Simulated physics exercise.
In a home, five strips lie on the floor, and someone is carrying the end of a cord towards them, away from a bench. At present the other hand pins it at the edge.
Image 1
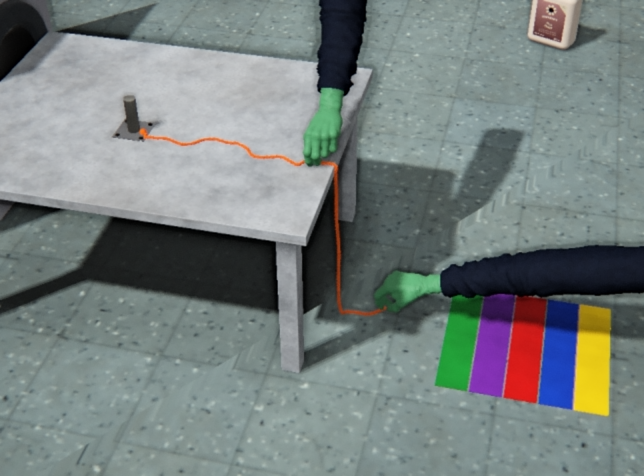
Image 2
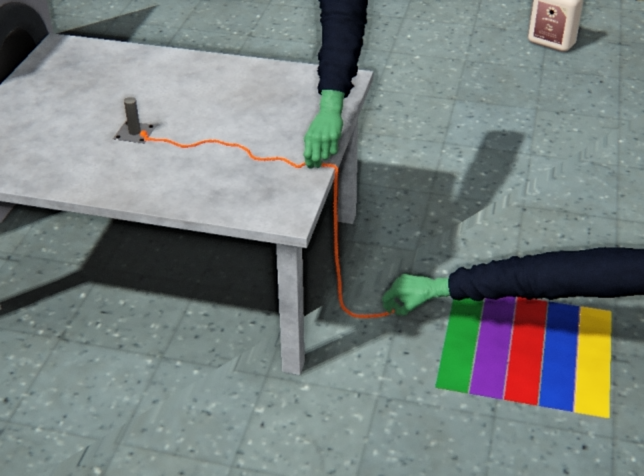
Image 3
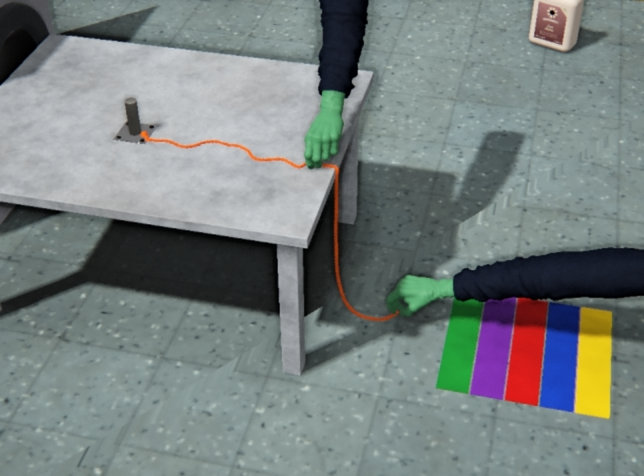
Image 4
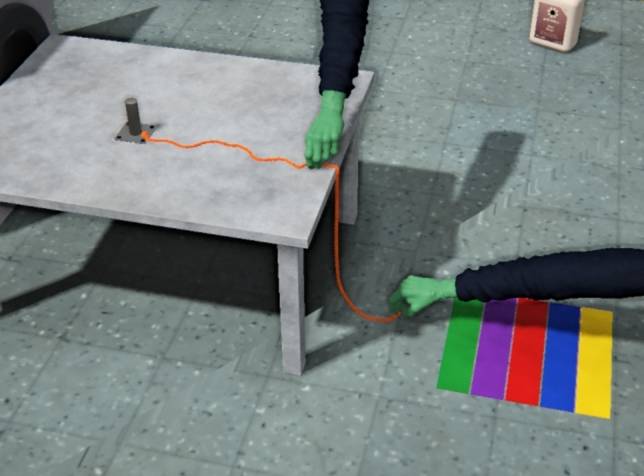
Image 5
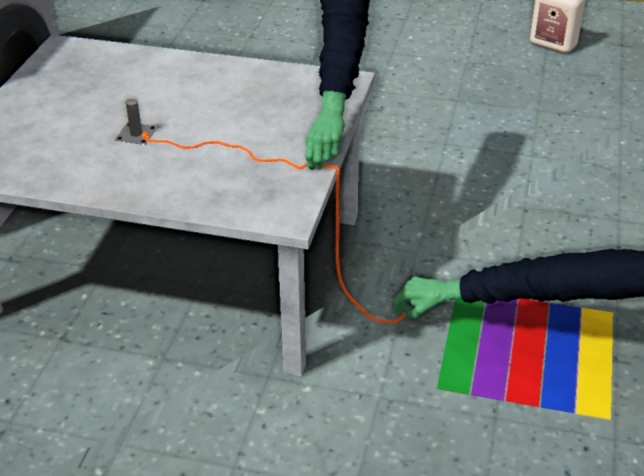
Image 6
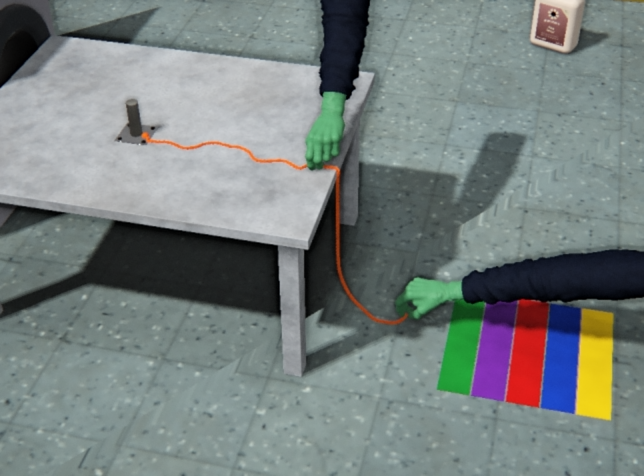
A green hand in a dark sleeve, low on the right, moves slightly rightward with the end of an orange cord, seen from above a speckled grey-green tiled floor. Another green hand pins the cord at the edge of a pale grey table with a small dark post, near green, purple, red, blue and yellow strips. The hanging cord bows into a rounder curve while the view stays nearly still.
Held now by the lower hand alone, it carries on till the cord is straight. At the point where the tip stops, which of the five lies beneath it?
The red strip lies beneath it.
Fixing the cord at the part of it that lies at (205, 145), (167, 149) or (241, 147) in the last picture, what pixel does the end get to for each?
Pixel places, try by try: (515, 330), (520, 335), (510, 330).
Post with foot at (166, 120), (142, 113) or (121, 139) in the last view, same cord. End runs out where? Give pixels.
Try by try, about (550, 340), (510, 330) and (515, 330).
Soon after, end near (472, 325); over green.
After that, end near (508, 331); over purple.
At the stop, end near (528, 334); over red. The end stops over the red strip.
